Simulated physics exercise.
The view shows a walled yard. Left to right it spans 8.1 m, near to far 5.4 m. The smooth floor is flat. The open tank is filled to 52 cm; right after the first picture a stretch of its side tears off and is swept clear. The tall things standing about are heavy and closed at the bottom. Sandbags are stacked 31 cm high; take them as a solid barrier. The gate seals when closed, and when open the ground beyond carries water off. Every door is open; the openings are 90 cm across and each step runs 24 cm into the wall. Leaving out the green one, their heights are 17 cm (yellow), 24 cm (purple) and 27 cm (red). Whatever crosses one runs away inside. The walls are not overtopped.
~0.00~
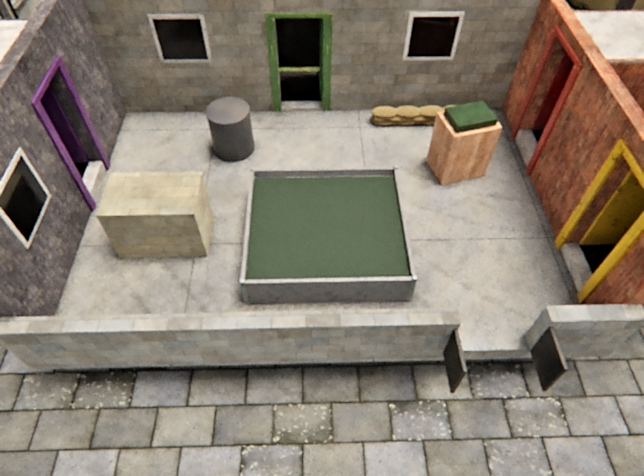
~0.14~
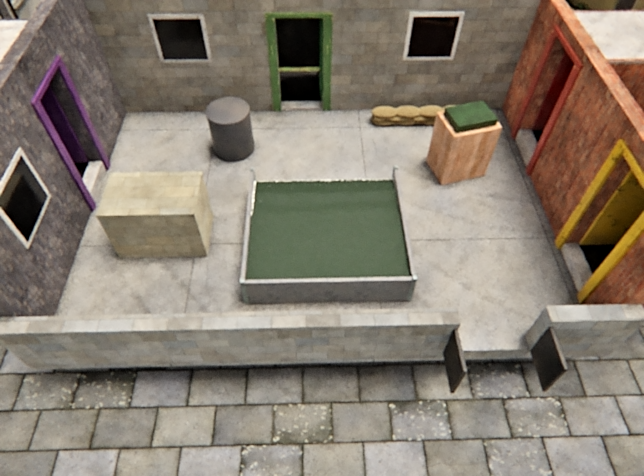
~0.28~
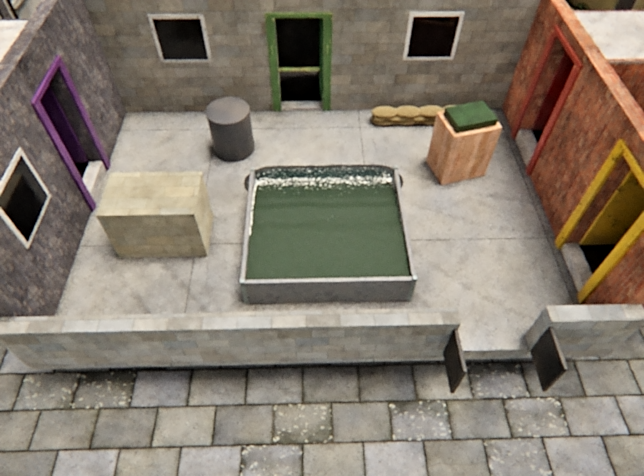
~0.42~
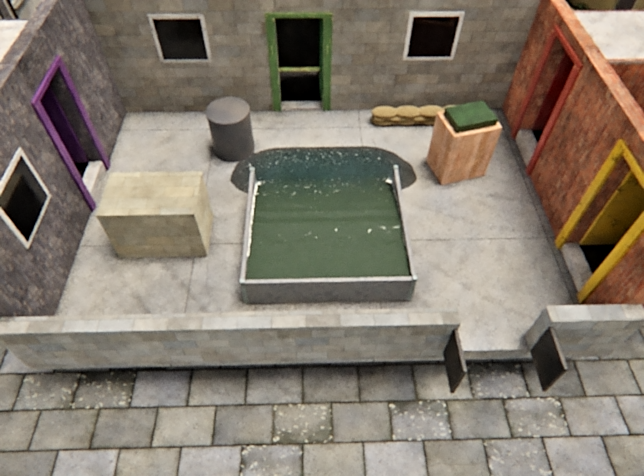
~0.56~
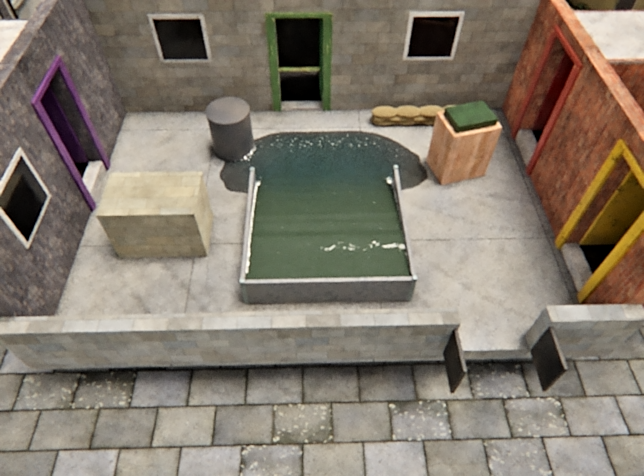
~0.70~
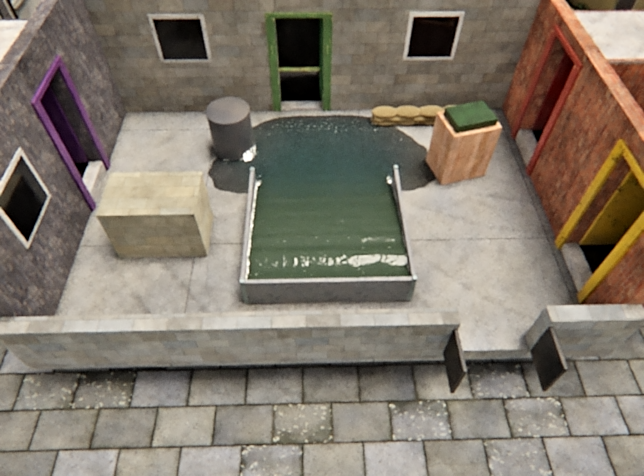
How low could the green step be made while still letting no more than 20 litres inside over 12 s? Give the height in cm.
At least 30 cm or so.
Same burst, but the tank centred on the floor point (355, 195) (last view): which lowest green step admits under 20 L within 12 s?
Then roughly 29 cm.
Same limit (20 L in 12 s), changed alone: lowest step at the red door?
Roughly 12.5 cm at red.
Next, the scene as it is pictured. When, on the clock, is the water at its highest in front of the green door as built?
Around 2.0 s.
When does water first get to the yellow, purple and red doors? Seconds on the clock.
Arrival: Yellow 4.0 s, purple 2.6 s, red 2.4 s.
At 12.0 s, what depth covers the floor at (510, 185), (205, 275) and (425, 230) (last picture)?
Roughly 4, 7 and 3 cm, in turn.
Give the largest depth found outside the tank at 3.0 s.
About 29 cm.
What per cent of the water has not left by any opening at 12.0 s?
About 74 per cent.
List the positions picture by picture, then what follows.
The first picture shows the open tank at (326, 222) is whole and still, 52 cm deep; the green door at (301, 69) is dry.
In the second picture, the front is at a hidden place, 0.2 m from the gap on the far side; 0.5 m2 of floor is wet, 52 cm left at the back.
In the third picture, the gap is on the far side, the front 0.6 m out at a hidden place; the back of the open tank holds 52 cm.
In the fourth picture, the gap is on the far side, the front 1.2 m out at (271, 151); the back of the open tank holds 52 cm.
In the fifth picture, water pours out on the far side and has run 1.7 m, to (281, 135); about 7 cm deep outside, 52 cm at the back.
In the sixth picture, the gap is on the far side, the front 2.2 m out at (299, 118); the back of the open tank holds 50 cm; 0.3 m in a straight line remain to the green door at (301, 69).
After 1.4 s water covers 25 % of the floor, deepest (33 cm) near (329, 115); 21 cm at the green door, 61 litres in over its 6 cm step.
After 3.0 s water covers 45 % of the floor, deepest (29 cm) near (496, 112); 28 cm at the green door, 356 litres in over its 6 cm step.
After 12.0 s water covers 95 % of the floor, deepest (10 cm) near (330, 338); 6 cm at the green door, 544 litres in over its 6 cm step.
At the green door as built, the water arrived by 0.8 s and peaked near 33 cm at 2.0 s.
Run again over the same 12 s with other heights there, 51 litres in over 26 cm, 1 litre over 35 cm. The limit of 20 litres is kept from about 30 cm up.
